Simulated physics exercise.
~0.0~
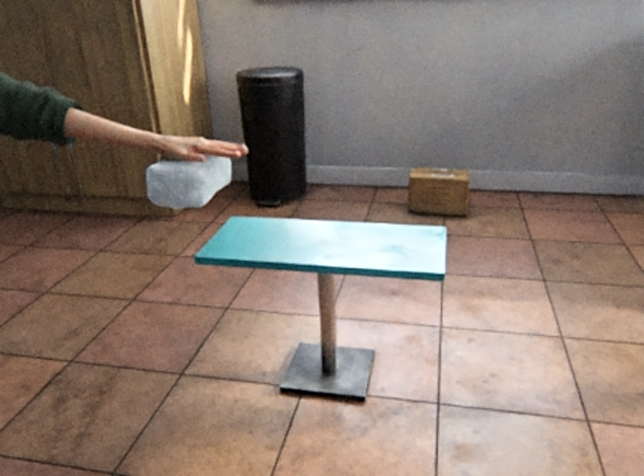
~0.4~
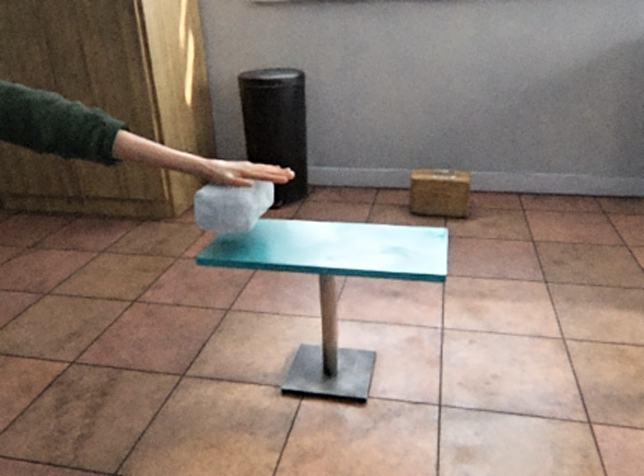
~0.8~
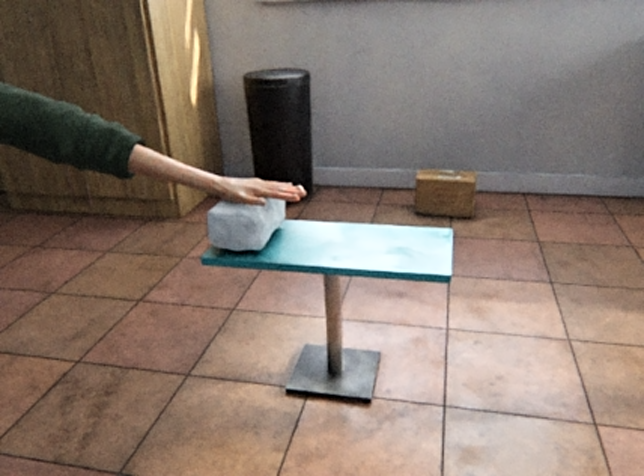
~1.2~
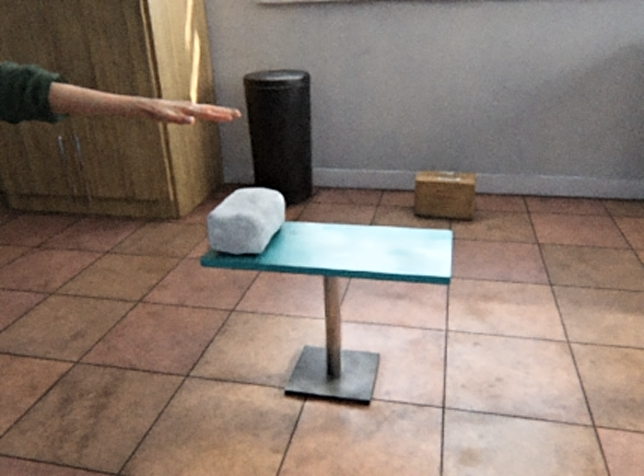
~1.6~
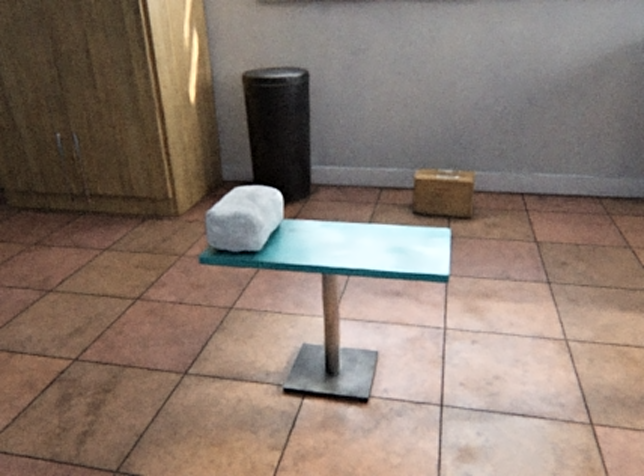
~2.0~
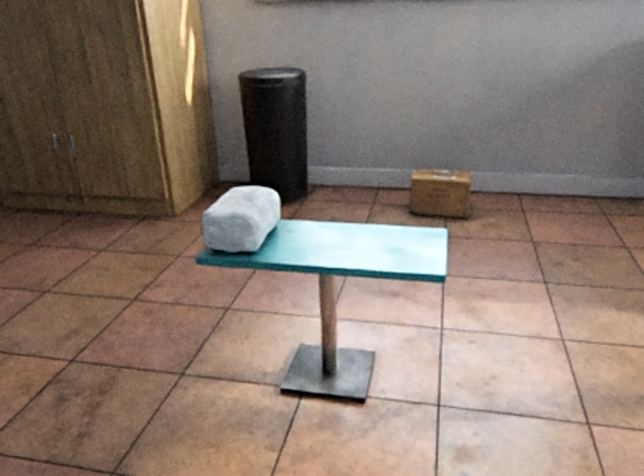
To begin with, a hand in a dark green sleeve holds a pale, block-shaped cushion beside a turquoise-topped stand with a single post and a small square foot, on a tiled floor. The arm reaches in from the left, carrying the cushion rightward and down over the tabletop's left end. It sets the cushion down there, the hand resting on top. Then the hand lifts off and draws back to the left until it is out of view. The cushion stays where it was placed, and the stand remains upright and steady.
